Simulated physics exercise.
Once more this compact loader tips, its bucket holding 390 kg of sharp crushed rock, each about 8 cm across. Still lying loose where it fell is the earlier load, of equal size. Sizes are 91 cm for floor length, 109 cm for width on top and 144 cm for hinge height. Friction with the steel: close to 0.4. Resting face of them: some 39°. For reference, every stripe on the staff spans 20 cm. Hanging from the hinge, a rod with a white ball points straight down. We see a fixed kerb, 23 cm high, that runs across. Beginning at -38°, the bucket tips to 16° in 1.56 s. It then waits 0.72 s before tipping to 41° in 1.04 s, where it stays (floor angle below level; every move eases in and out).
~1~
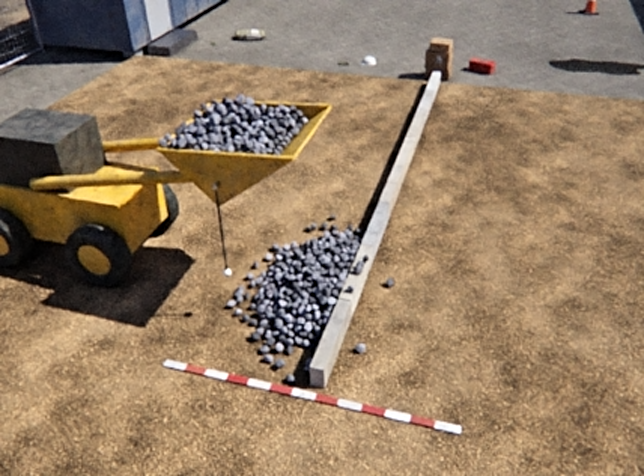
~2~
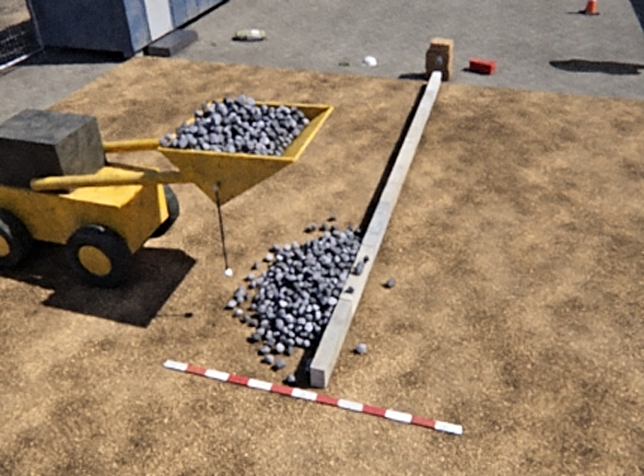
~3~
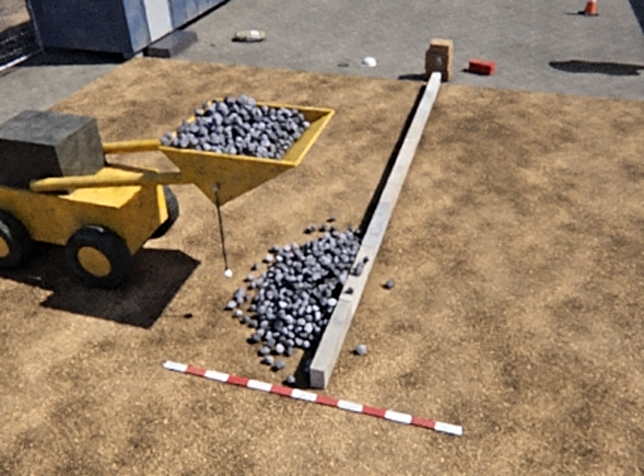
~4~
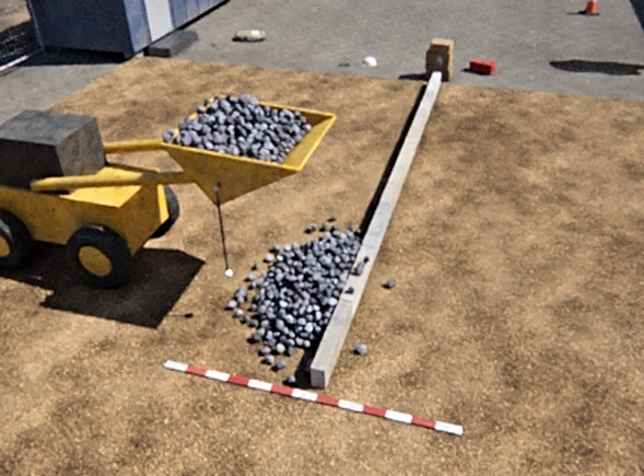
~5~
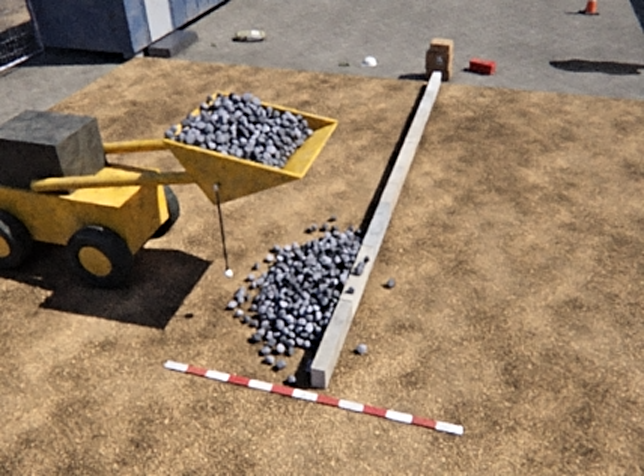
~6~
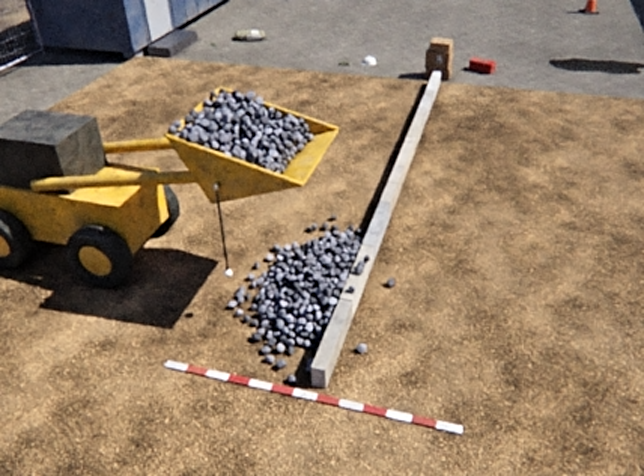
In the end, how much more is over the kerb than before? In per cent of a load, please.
By the end about 22 per cent more lies there.
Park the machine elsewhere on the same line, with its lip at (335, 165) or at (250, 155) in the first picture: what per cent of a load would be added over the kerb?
First place: Roughly 85 %; second place: Roughly 0 %.
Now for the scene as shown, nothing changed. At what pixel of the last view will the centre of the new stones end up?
Centre at roughly (333, 271).
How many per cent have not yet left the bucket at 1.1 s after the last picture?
95 %.
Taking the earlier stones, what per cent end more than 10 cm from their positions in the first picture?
Around 5 in a hundred.
Then, 0.6 s after the last picture the floor is at 8°; in per cent of one load, 100 in the bucket, 100 on this side of the kerb; the foremost stones are at (360, 284).
Then, 1.1 s after the last picture the floor is at 16°; in per cent of one load, 97 in the bucket, 103 on this side of the kerb; the foremost stones are at (360, 284).
Then, 3.2 s after the last picture the floor is at 41°; in per cent of one load, 0 in the bucket, 184 on this side of the kerb, 16 over the kerb; the foremost stones are at (436, 323).
Then, 5.8 s after the last picture the floor is at 41°; in per cent of one load, 0 in the bucket, 178 on this side of the kerb, 23 over the kerb; the foremost stones are at (440, 312). Net gain over the kerb, 22.
